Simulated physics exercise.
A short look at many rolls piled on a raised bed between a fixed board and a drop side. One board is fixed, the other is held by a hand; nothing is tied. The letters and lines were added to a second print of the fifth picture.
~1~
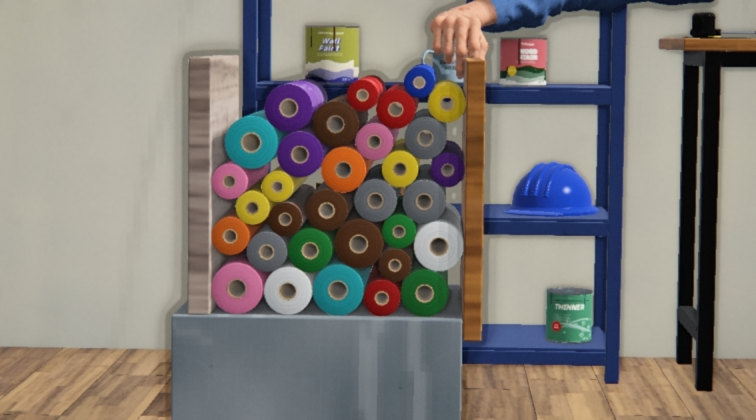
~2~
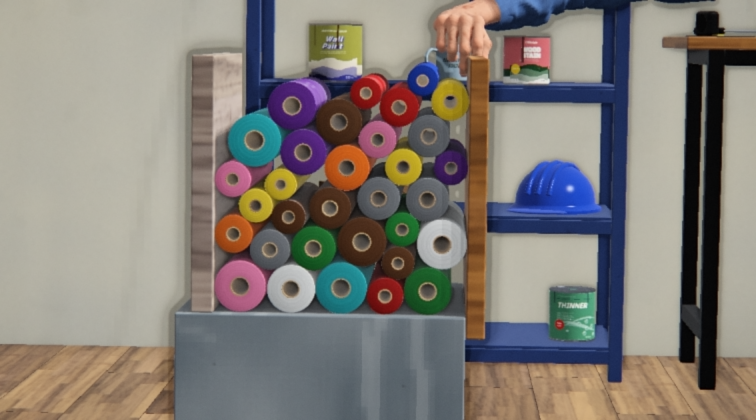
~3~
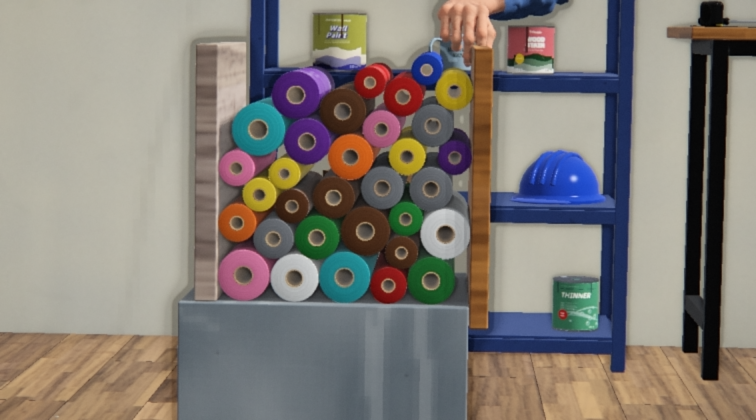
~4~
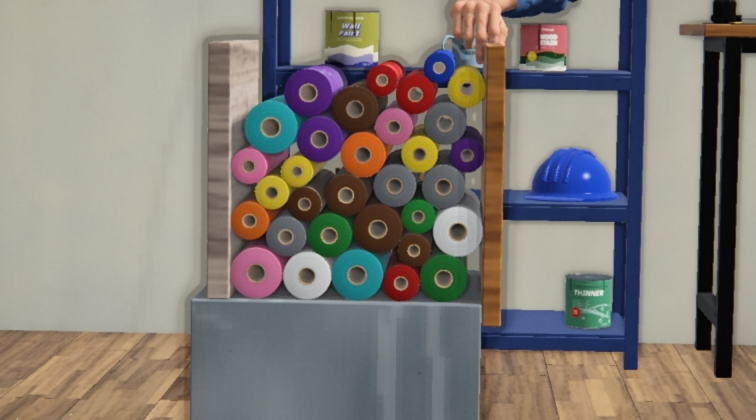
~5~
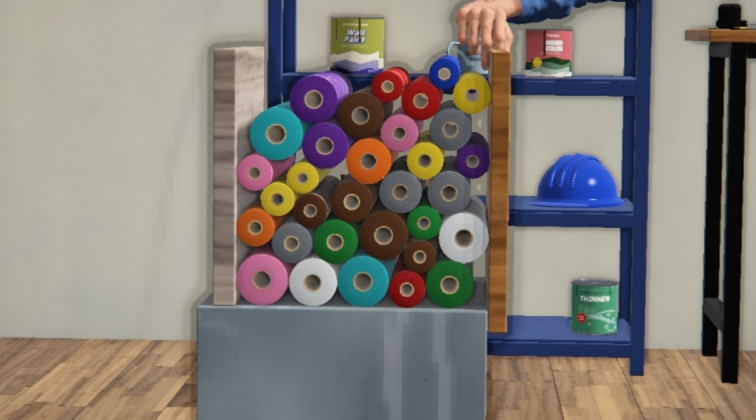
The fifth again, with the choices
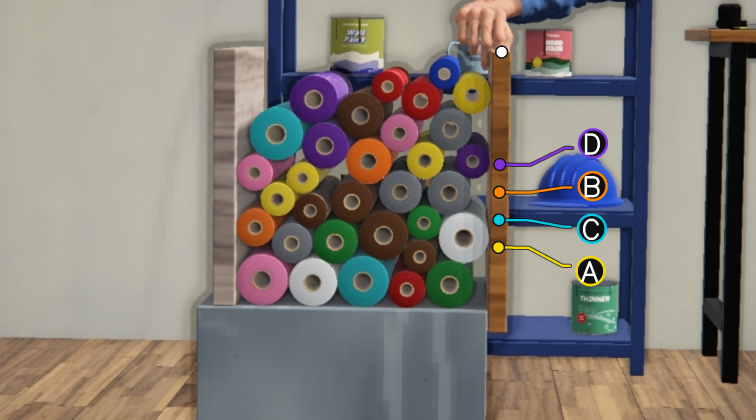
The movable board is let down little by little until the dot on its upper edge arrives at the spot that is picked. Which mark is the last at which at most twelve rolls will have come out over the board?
No lower than A.
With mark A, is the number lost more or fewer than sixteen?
It loses fewer than sixteen.
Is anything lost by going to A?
Yes.
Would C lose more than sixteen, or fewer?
It loses fewer than sixteen.
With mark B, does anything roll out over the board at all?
Yes.
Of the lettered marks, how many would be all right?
The number is four.
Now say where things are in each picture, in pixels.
A grey roll (267, 252); a purple roll (448, 170); a yellow roll (278, 187), in the first frame.
A yellow roll (281, 184); a yellow roll (450, 102), in the second frame.
A blue roll (426, 70); side board (479, 176), in the third frame.
A pink roll (256, 273); a brown roll (414, 250), in the fourth frame.
A grey roll (292, 244); a purple roll (473, 162); a yellow roll (303, 178), in the fifth frame.
On the marked copy, A at (498, 247); B at (499, 192); C at (499, 220); D at (500, 164); the white dot at (501, 52).
With A. Early on, top of the board (491, 136).
Further on, top of the board (489, 229).
At the end, top of the board (489, 246), about six out over the board.
As for the rest, B two out over the board; C about five out over the board; D two out over the board.
